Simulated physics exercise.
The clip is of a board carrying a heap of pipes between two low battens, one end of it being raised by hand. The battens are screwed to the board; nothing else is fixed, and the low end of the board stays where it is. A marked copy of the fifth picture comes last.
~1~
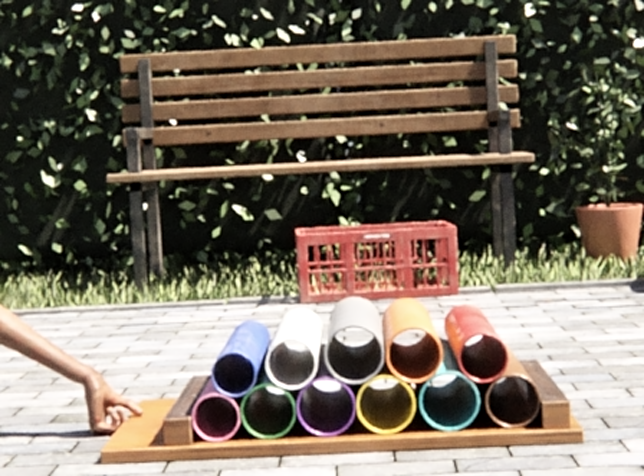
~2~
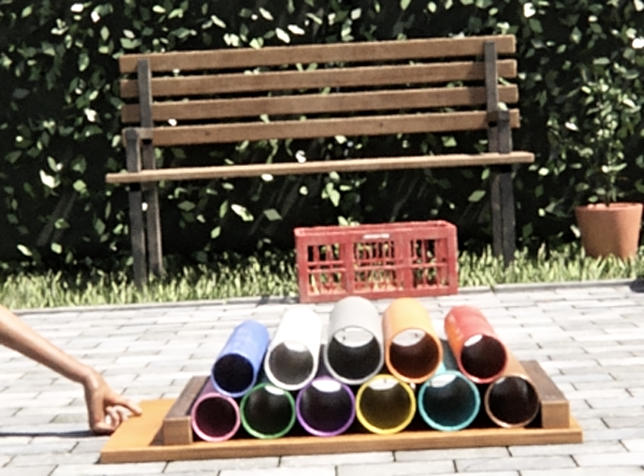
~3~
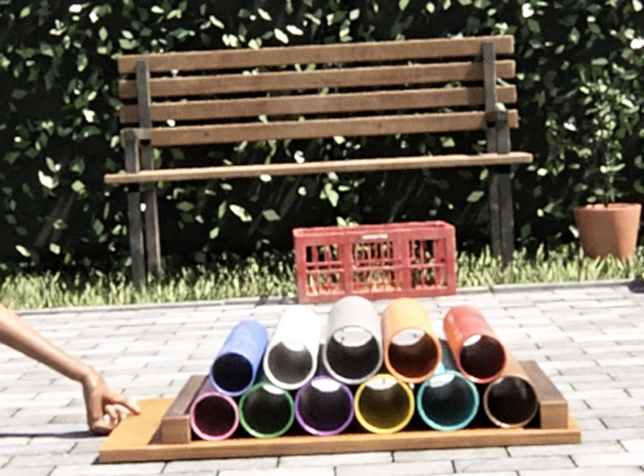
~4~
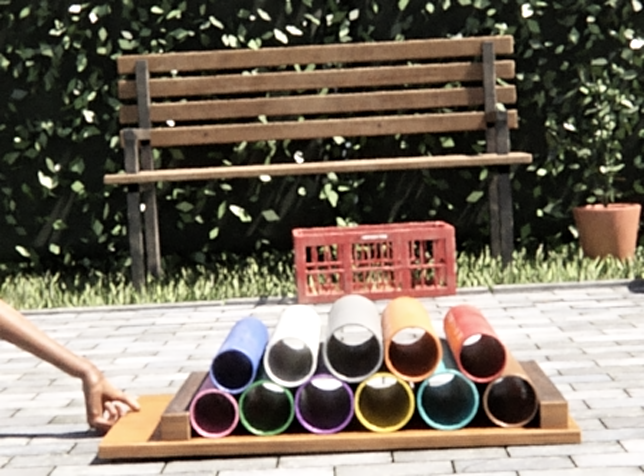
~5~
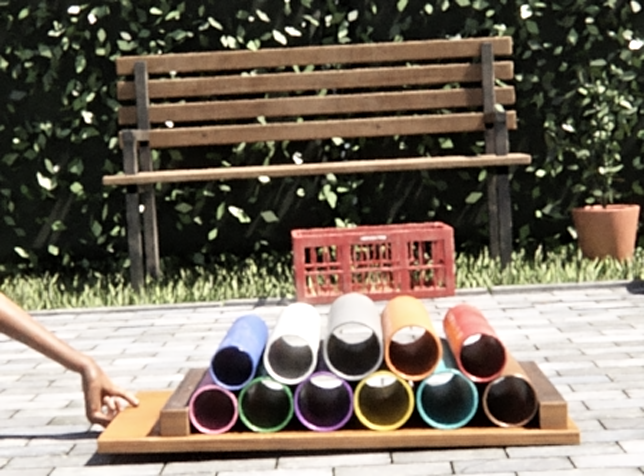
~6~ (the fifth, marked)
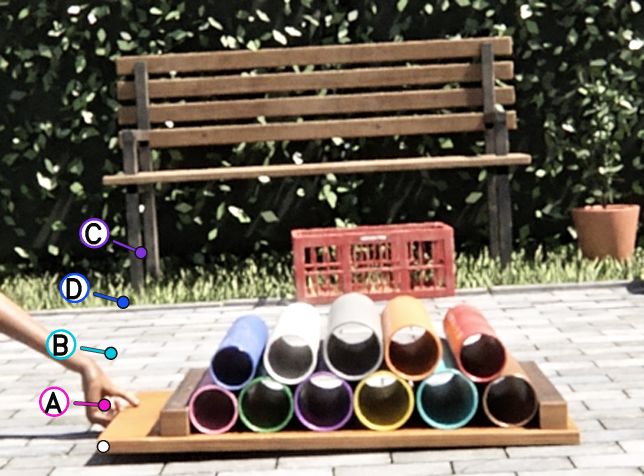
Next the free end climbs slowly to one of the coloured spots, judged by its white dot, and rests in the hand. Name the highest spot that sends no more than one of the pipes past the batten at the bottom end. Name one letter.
The last mark within the limit is C.
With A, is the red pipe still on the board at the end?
The red pipe: Yes.
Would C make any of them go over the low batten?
At C: No.
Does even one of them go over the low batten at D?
At D: No.
On the copy, A at (104, 405); B at (111, 353); C at (141, 253); D at (123, 302); the white dot at (103, 447).
On C. First, board at 16°.
Then, board at 26°.
Finally, board at 26°, none over the low batten.
By contrast, A none over the low batten; B none over the low batten; D none over the low batten.
